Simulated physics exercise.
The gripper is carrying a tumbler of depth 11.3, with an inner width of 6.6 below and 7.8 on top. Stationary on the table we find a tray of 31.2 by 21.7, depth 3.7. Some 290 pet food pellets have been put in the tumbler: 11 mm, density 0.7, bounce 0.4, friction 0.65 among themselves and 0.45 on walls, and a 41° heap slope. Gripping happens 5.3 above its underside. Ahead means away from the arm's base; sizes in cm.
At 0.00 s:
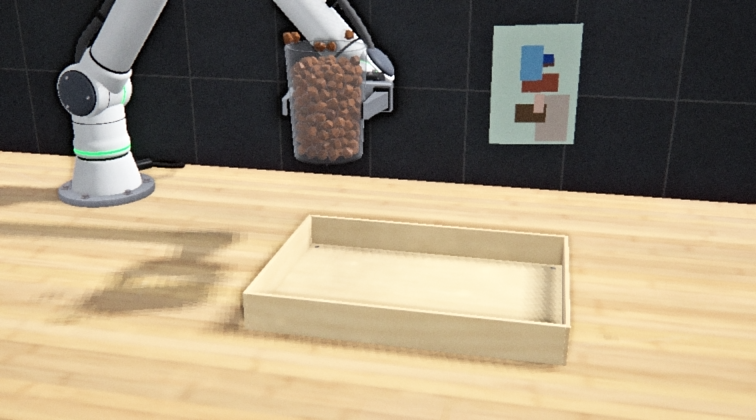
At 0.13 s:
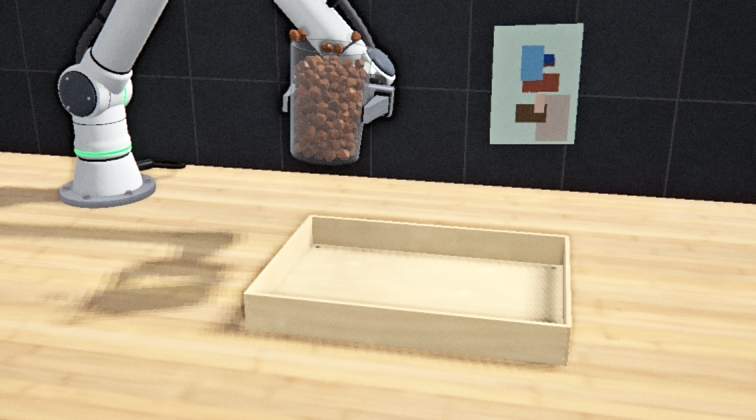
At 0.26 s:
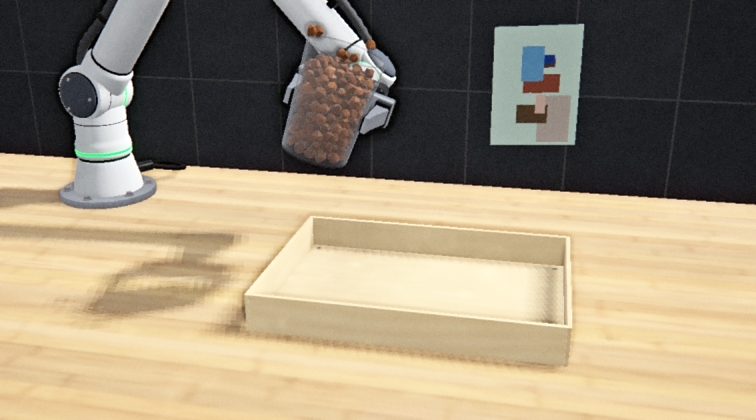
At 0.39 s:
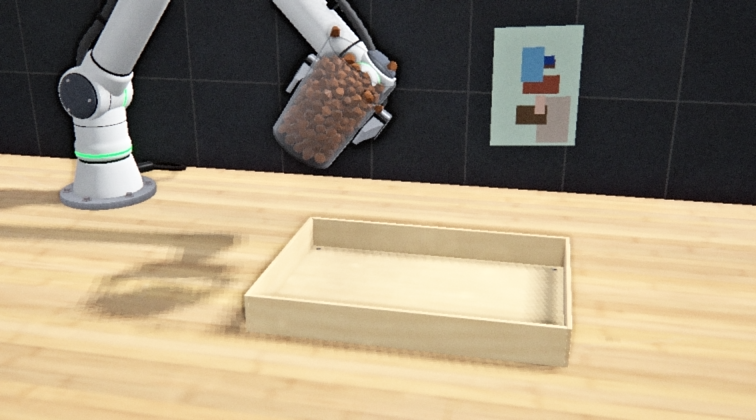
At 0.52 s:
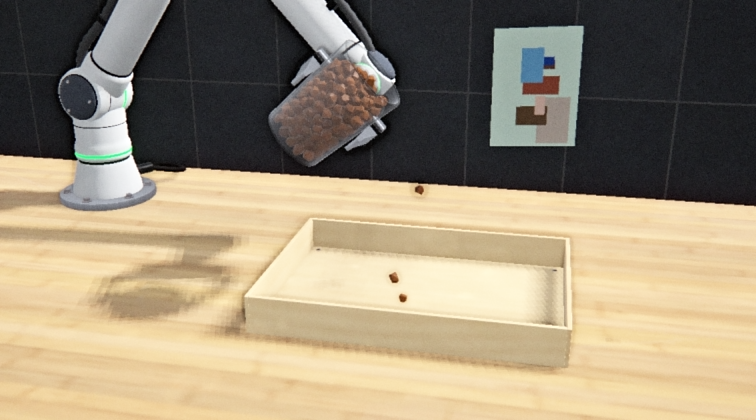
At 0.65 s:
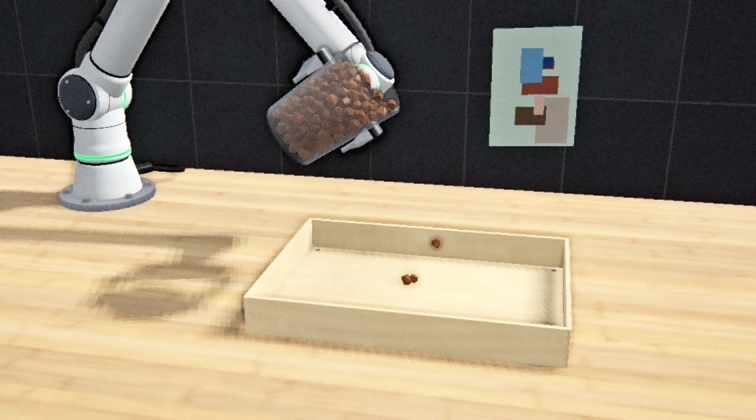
On a wooden table, a robot arm tilting a clear tumbler of brown pellets rightward above a tray, a few pellets dropping in.
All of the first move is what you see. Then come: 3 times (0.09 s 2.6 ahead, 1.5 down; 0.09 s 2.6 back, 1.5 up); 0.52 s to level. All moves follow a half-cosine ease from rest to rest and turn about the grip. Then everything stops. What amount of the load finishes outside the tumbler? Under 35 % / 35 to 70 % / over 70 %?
Under 35 %.
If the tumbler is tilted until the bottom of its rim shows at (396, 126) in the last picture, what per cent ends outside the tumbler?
20 percent or so.
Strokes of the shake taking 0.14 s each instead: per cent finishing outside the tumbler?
Around 0 percent.
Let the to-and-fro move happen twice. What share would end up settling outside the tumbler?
Expected share: About 5 %.
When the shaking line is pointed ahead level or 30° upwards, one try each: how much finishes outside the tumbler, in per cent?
Try one gives about 15 in a hundred, try two about 30 in a hundred.
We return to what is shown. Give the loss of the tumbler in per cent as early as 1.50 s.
Near 5 per cent so far.
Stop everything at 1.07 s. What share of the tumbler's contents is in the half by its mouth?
Some 50 per cent.
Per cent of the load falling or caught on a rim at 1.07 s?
Some 1 percent.
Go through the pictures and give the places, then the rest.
The first frame shows tumbler middle at (328, 103), level; upper third of the load around (328, 75), from x 285 to 360, top at y 35; 290 in the tumbler.
The second frame shows tumbler middle at (328, 104), tilted 5° forward; upper third of the load around (330, 75), from x 295 to 360, top at y 35.
The third frame shows tumbler middle at (330, 105), tilted 19° forward; upper third of the load around (334, 79), from x 290 to 370, top at y 30.
The fourth frame shows tumbler middle at (330, 106), tilted 36° forward; upper third of the load around (338, 84), from x 285 to 390, top at y 30; 287 in the tumbler, 3 in flight or on a rim.
The fifth frame shows tumbler middle at (331, 108), tilted 50° forward; upper third of the load around (339, 89), from x 280 to 420, top at y 65; 287 in the tumbler, 2 in the tray, 1 in flight or on a rim.
The sixth frame shows tumbler middle at (330, 108), tilted 55° forward; upper third of the load around (340, 91), from x 275 to 435, top at y 65; 287 in the tumbler, 3 in the tray.
After 1.07 s, tilted 55° forward, highest piece 24 above the table; 278 in the tumbler, 8 in the tray, 4 in flight or on a rim.
After 1.50 s, tilted 20° forward, highest piece 26 above the table; 272 in the tumbler, 17 in the tray, 1 in flight or on a rim.
After 1.91 s, level, highest piece 27 above the table; 272 in the tumbler, 18 in the tray.
After 2.96 s, level, highest piece 27 above the table; 272 in the tumbler, 18 in the tray.
At rest, 272 in the tumbler, 18 in the tray. That is 6 % outside the tumbler.
